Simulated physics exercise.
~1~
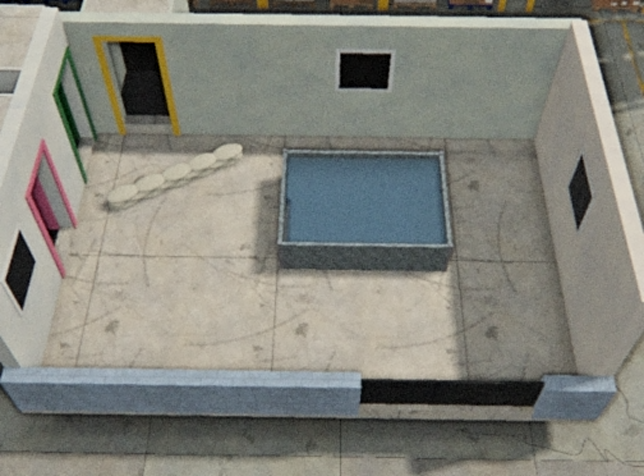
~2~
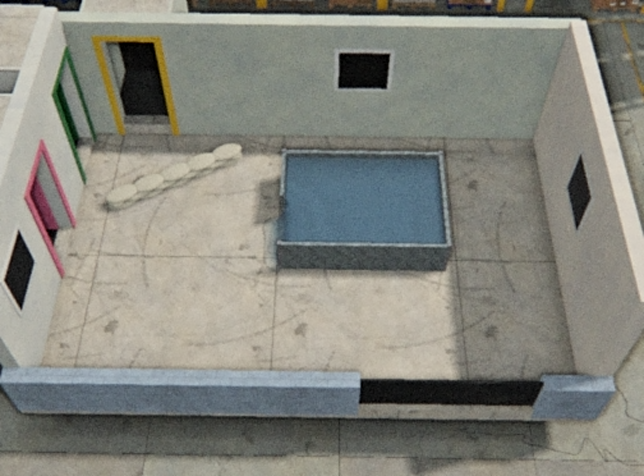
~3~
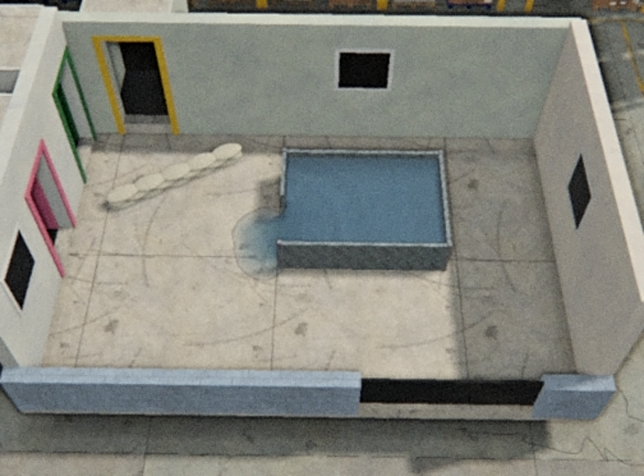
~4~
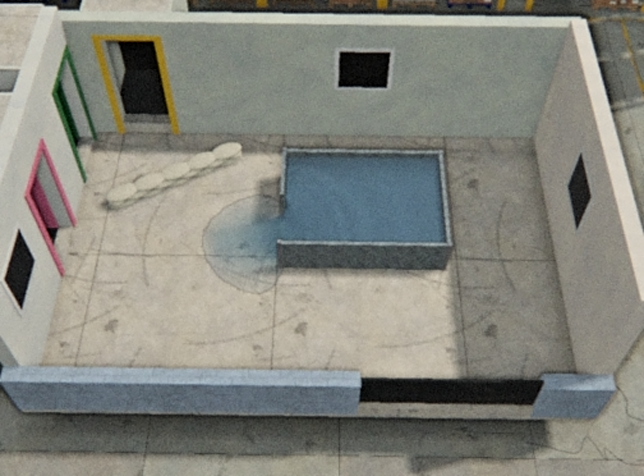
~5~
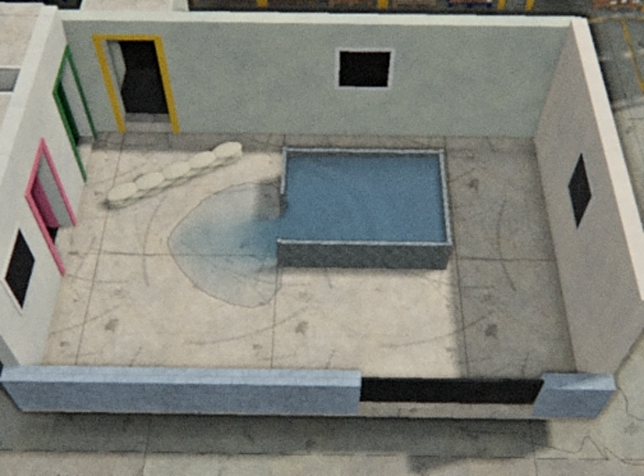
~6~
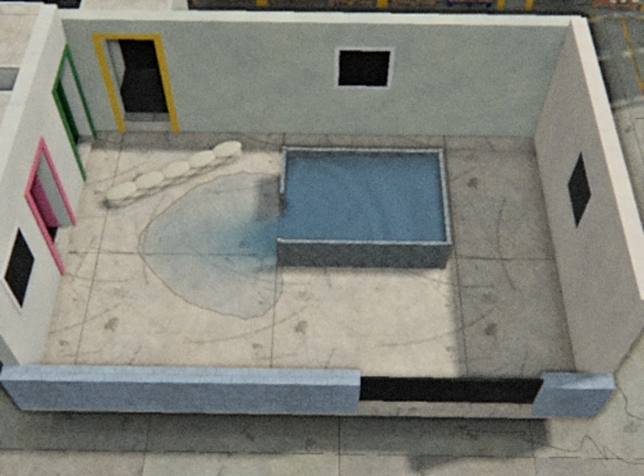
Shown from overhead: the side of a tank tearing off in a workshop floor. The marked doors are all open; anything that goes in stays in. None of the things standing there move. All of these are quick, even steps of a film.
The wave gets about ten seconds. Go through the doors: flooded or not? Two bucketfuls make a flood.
In the end the green door receives no more than two buckets; the yellow door receives no more than two buckets; the pink door receives more than two buckets.
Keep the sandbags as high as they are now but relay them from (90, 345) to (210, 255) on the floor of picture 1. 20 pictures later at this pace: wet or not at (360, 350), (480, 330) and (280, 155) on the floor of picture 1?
Well, in order they'd be left untouched, left untouched and left untouched.
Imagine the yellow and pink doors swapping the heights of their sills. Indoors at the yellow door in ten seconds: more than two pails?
Observation: Yellow door surpasses it.
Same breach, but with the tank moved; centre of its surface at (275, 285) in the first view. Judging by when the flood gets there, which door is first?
The one in pink is the first one.
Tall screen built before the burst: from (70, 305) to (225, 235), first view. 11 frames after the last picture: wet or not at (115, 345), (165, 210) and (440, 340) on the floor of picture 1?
Listed order: Swamped, swamped, spared.
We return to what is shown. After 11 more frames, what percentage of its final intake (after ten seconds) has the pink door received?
My estimate is close to 15 per cent.
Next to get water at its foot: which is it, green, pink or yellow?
Answer: The one in pink.
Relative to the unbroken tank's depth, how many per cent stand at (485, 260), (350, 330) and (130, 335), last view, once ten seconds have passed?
In turn 2, 6 and 14 in a hundred.
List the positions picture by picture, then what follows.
The first picture shows the water tank at (364, 199) is whole and still.
In the second picture, the front is at (277, 220), out from the gap at (283, 236).
In the third picture, water pours out at (284, 236) and has run to (239, 230).
In the fourth picture, water pours out at (284, 236) and has run to (211, 229).
In the fifth picture, the front is at (174, 245), out from the gap at (284, 235).
In the sixth picture, water pours out at (283, 234) and has run to (144, 250).
A moment on, water covers 25 % of the floor; the green door not reached, the yellow door not reached, the pink door under two buckets in.
Next, water covers 35 % of the floor; the green door wet at the sill, nothing in, the yellow door not reached, the pink door over two buckets in.
Then, water covers 40 % of the floor; the green door wet at the sill, nothing in, the yellow door wet at the sill, nothing in, the pink door far over two buckets in.
Later, water covers 60 % of the floor; the green door wet at the sill, nothing in, the yellow door wet at the sill, nothing in, the pink door far over two buckets in.
In the end, water covers 85 % of the floor; the green door wet at the sill, nothing in, the yellow door wet at the sill, nothing in, the pink door far over two buckets in.
